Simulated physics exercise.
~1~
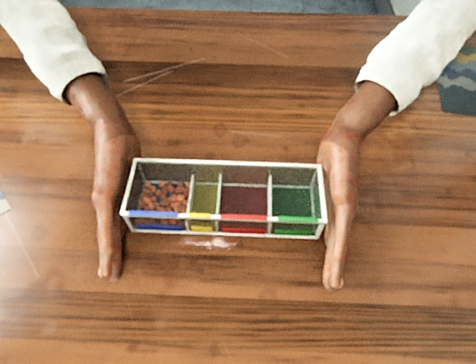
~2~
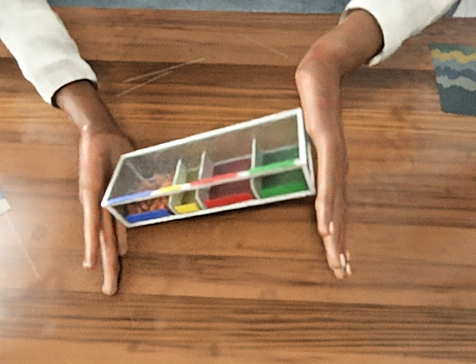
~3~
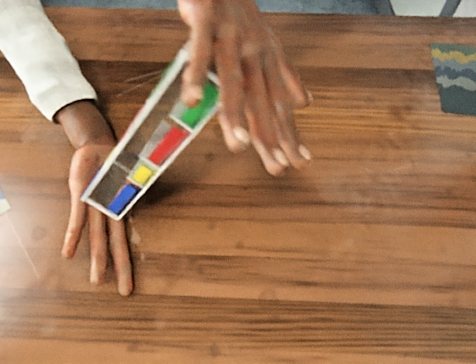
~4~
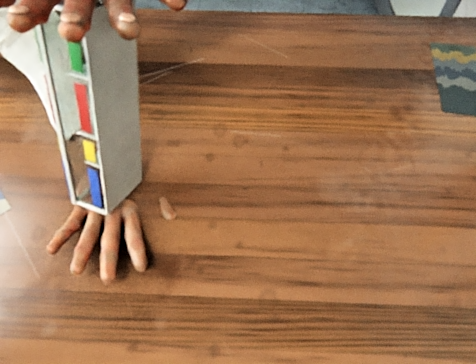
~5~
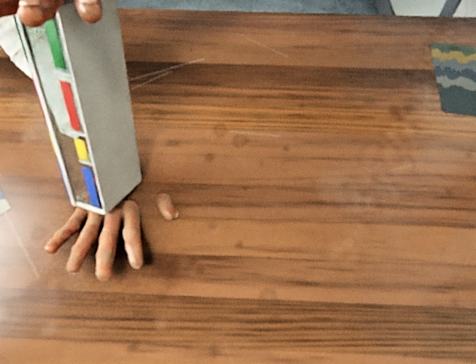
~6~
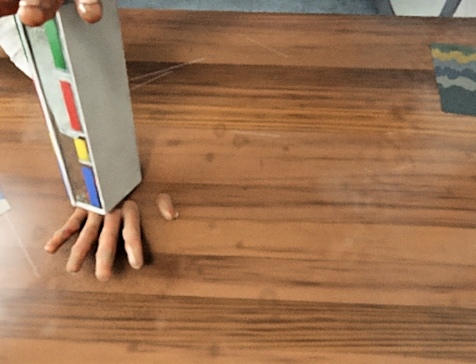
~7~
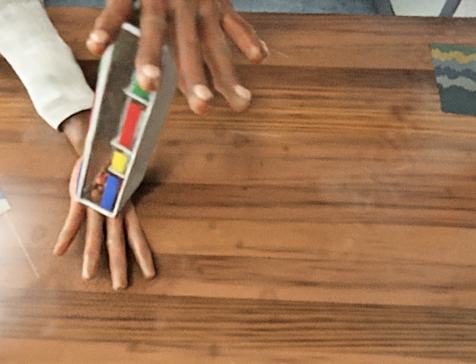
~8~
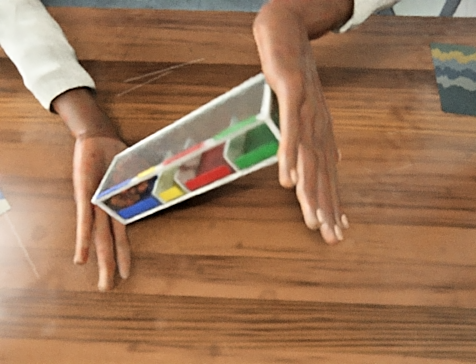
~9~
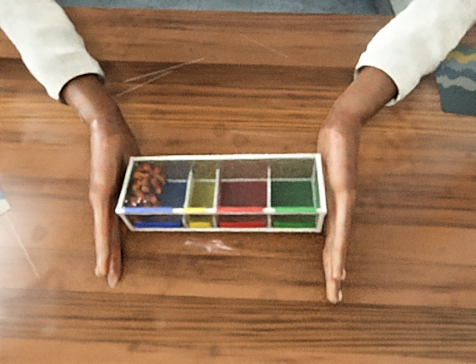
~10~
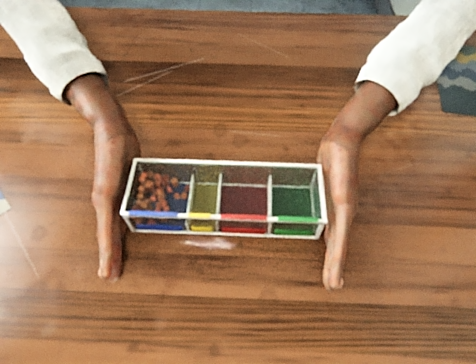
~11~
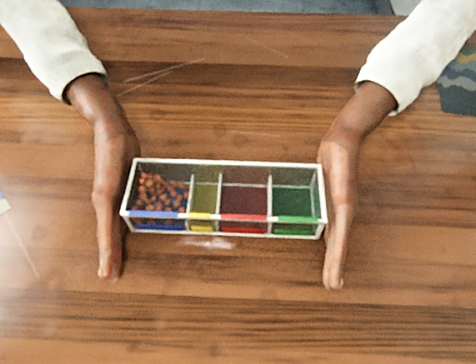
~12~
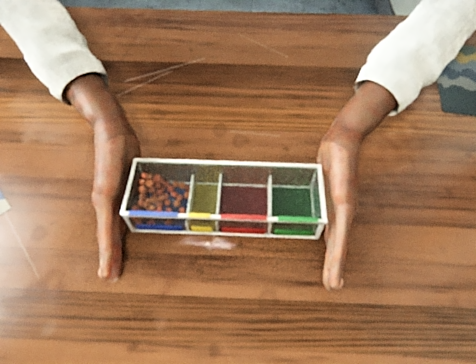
Two hands tip a clear divided box upright, then lower it, pellets still in blue.
